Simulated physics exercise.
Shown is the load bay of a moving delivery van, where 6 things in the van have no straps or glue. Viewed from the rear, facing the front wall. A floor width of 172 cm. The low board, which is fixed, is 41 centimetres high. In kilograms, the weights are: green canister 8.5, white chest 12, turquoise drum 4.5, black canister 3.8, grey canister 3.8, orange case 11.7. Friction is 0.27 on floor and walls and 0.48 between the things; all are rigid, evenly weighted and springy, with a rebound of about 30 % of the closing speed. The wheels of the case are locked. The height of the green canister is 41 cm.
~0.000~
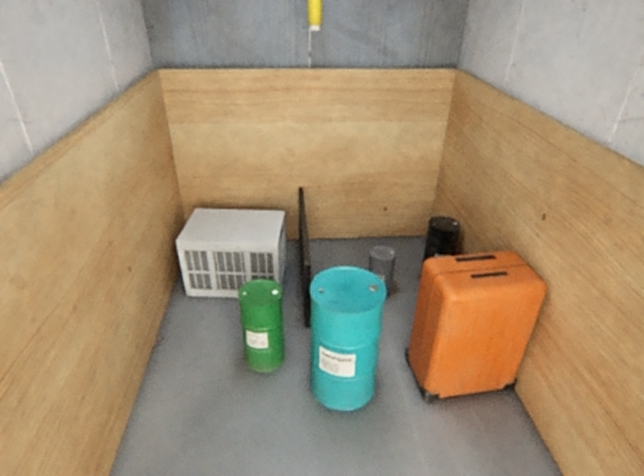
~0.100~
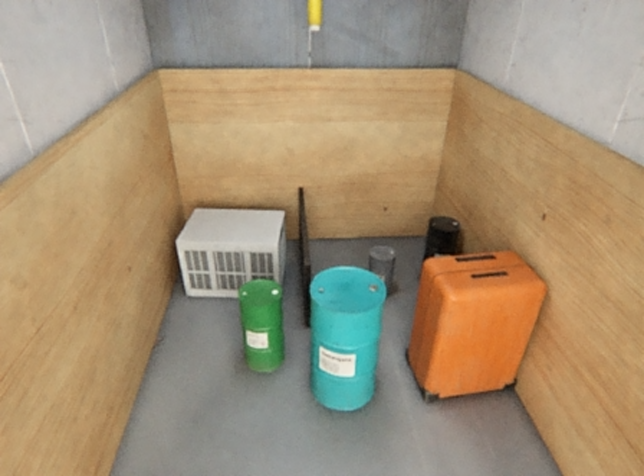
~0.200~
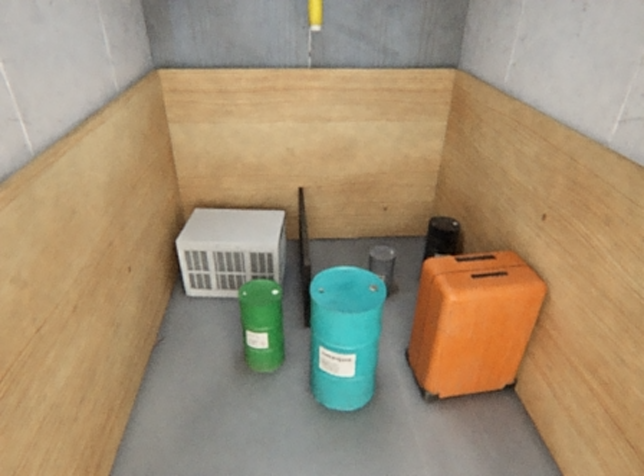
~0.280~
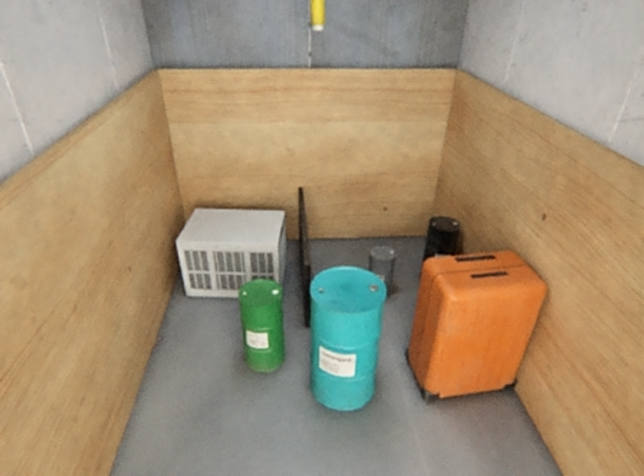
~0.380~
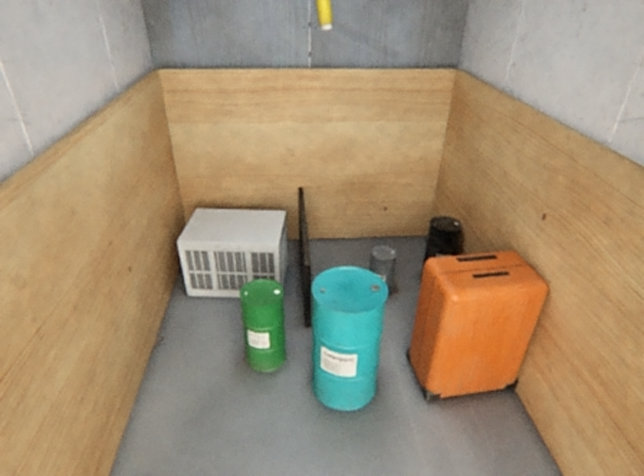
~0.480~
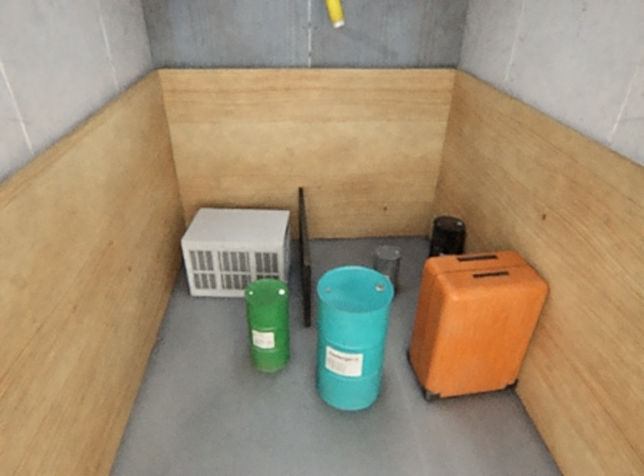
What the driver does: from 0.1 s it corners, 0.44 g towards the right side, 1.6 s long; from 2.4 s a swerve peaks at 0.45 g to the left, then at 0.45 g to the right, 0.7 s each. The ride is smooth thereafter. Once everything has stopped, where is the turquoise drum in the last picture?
I would say it sits near (390, 340).
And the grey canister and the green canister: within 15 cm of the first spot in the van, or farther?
As for the grey canister, it winds up somewhere else, and the green canister winds up somewhere else.
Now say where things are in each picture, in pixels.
Smooth; turquoise drum (345, 339); green canister (263, 326), in the first picture.
Smooth; black canister (439, 253); grey canister (381, 272), in the second picture.
Load feels 0.18 g right; orange case (470, 326); green canister (263, 326), in the third picture.
Load feels 0.32 g right; white chest (237, 253); black canister (439, 253), in the fourth picture.
Load feels 0.44 g right; grey canister (382, 272); orange case (471, 326), in the fifth picture.
Load feels 0.44 g right; turquoise drum (351, 339) shifted 3 cm; green canister (269, 326) shifted 3 cm, in the sixth picture.
Around 0.98 s, load feels 0.44 g right; turquoise drum shifted 19 cm near (390, 337); green canister shifted 39 cm; grey canister shifted 28 cm.
Around 1.78 s, smooth; turquoise drum shifted 20 cm near (391, 340); green canister shifted 106 cm; grey canister shifted 42 cm.
Finally (4.3 s), not toppled but over 15 cm from the start, green canister, turquoise drum and grey canister; the other 3 still in place (within 15 cm). Final places as that camera would see them, turquoise drum near (390, 340).
